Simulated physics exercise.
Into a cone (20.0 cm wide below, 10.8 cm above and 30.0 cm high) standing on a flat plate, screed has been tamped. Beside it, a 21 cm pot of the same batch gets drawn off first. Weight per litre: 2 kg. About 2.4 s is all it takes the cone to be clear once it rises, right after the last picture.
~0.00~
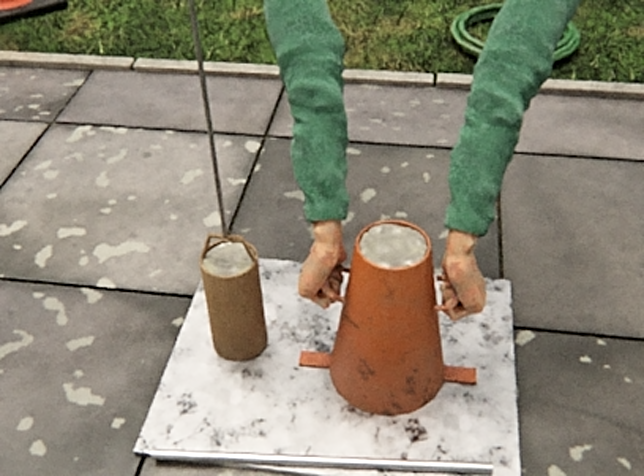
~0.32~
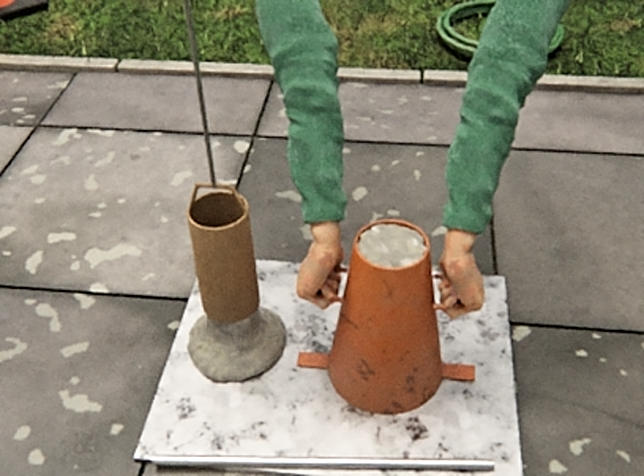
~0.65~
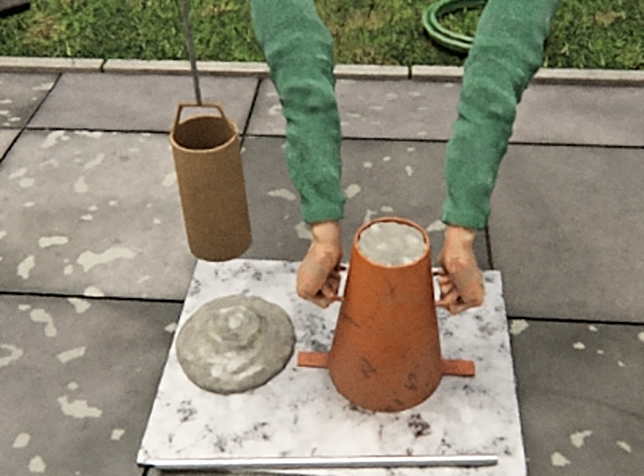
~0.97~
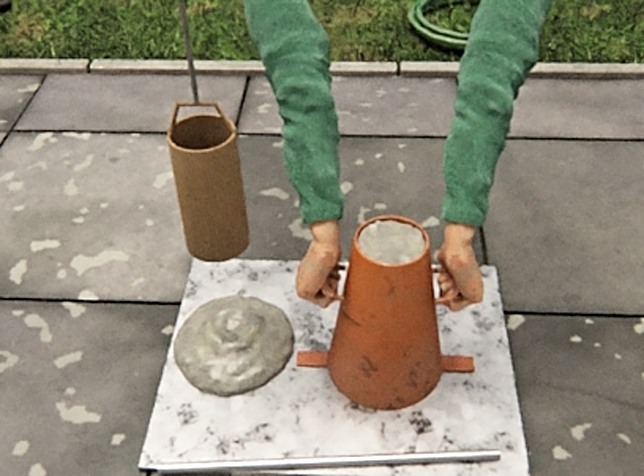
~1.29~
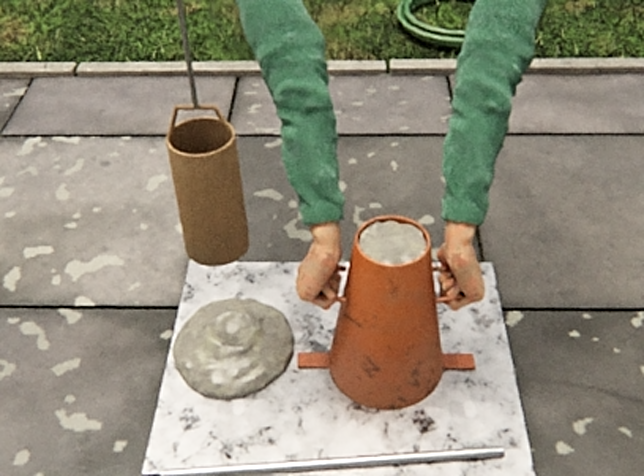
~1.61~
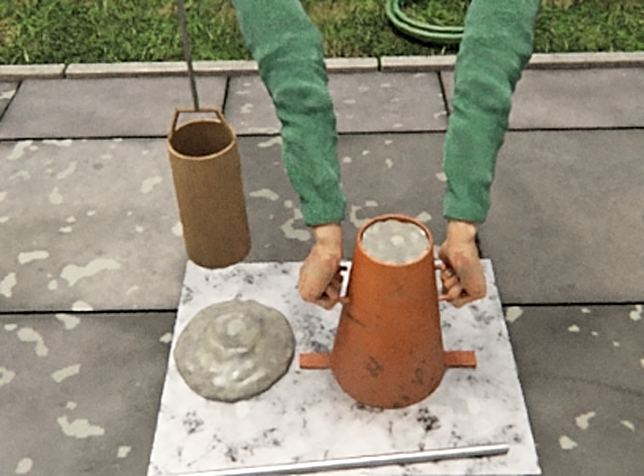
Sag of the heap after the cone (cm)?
23 cm.
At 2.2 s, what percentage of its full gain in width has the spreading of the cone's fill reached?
70 %.
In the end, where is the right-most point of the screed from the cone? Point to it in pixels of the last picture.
The pixel is about (502, 372).
By 2.2 s, the cone is up 6.8 cm; the screed has come down 15 cm to 15 cm and is 34 cm wide.
By 2.8 s, the cone is up 18 cm; the screed has come down 23 cm to 7.2 cm and is 41 cm wide.
By 3.4 s, the cone is up 30 cm; the screed has come down 23 cm to 7.2 cm and is 41 cm wide.
By 4.1 s, the cone is clear; the screed has come down 23 cm to 7.2 cm and is 41 cm wide.
By 4.7 s, at rest, the cone is clear; the screed has come down 23 cm to 7.2 cm and is 41 cm wide.
